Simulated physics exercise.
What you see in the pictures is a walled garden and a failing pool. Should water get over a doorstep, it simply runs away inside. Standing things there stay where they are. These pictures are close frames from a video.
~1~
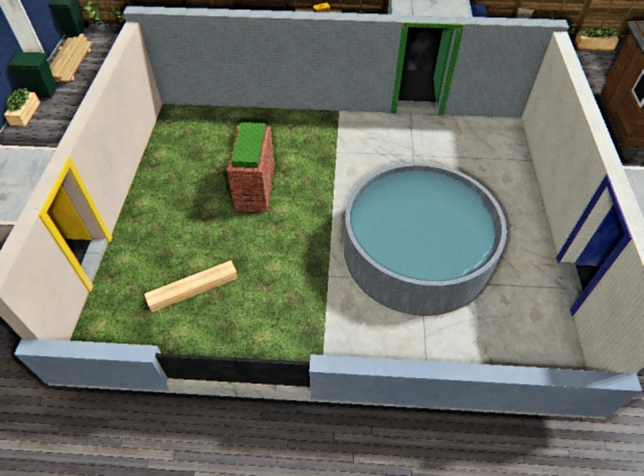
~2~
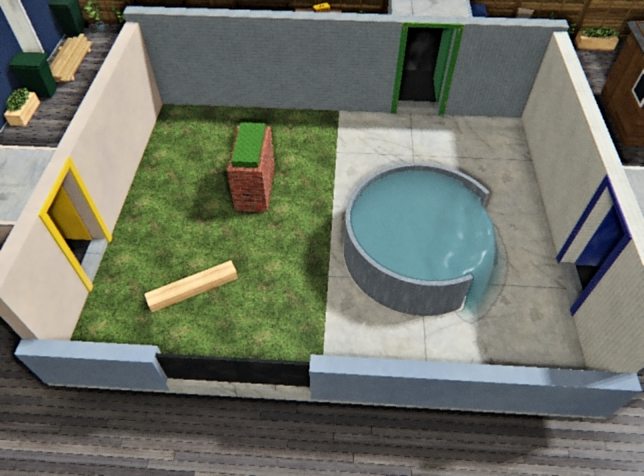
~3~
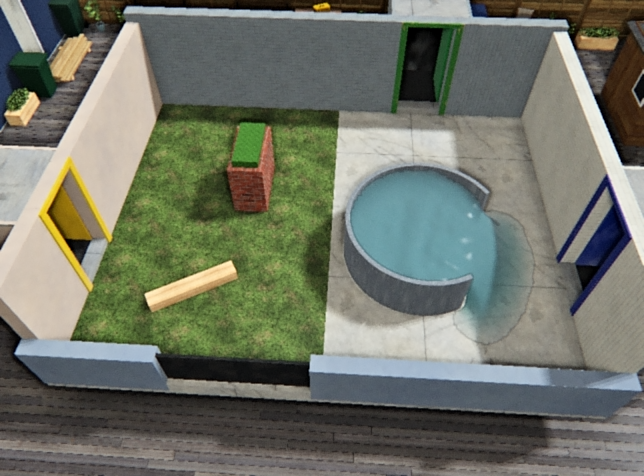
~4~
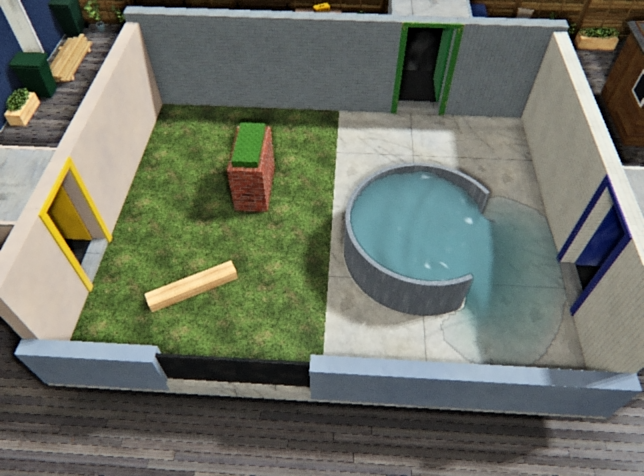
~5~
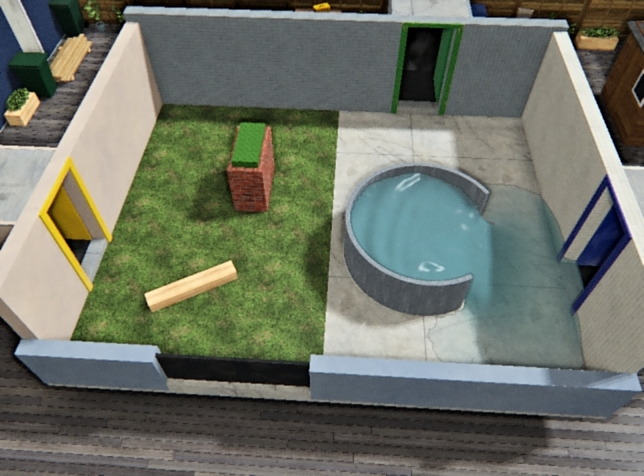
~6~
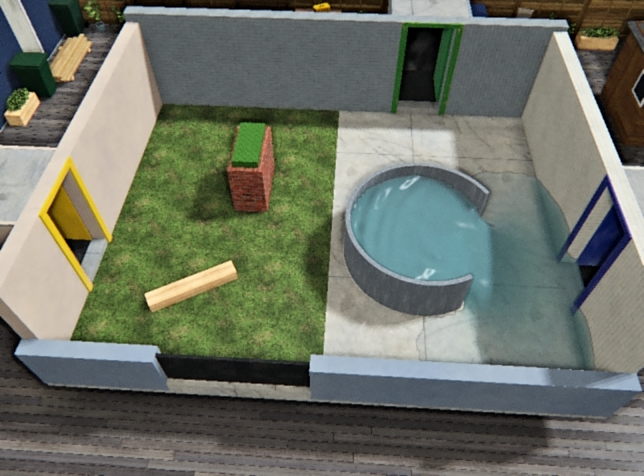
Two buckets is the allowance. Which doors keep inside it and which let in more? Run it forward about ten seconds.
Here is how it goes: The blue door lets in more; the yellow door keeps inside it; the green door keeps inside it.
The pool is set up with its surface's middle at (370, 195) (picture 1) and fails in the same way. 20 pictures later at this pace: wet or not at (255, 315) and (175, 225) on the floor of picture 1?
Bone-dry, bone-dry.
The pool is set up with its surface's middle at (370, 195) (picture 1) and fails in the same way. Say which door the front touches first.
I'd go with the blue one.
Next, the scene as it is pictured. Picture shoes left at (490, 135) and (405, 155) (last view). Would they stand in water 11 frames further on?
Lab note, in the order given: Wet through; unwetted.
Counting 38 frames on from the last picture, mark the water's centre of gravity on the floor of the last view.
The water's middle lies around (387, 251).
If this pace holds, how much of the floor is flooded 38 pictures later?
By my count, 80 percent.
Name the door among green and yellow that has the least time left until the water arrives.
Answer: The green-painted one.
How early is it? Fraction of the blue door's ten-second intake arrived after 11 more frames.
Near 55 %, I'd say.
A moment on, water covers 15 % of the floor; the blue door far over two buckets in, the yellow door not reached, the green door not reached.
Next, water covers 30 % of the floor; the blue door far over two buckets in, the yellow door not reached, the green door not reached.
Then, water covers 45 % of the floor; the blue door far over two buckets in, the yellow door not reached, the green door wet at the sill, nothing in.
Later, water covers 80 % of the floor; the blue door far over two buckets in, the yellow door not reached, the green door wet at the sill, nothing in.
In the end, water covers 100 % of the floor; the blue door far over two buckets in, the yellow door wet at the sill, nothing in, the green door wet at the sill, nothing in.
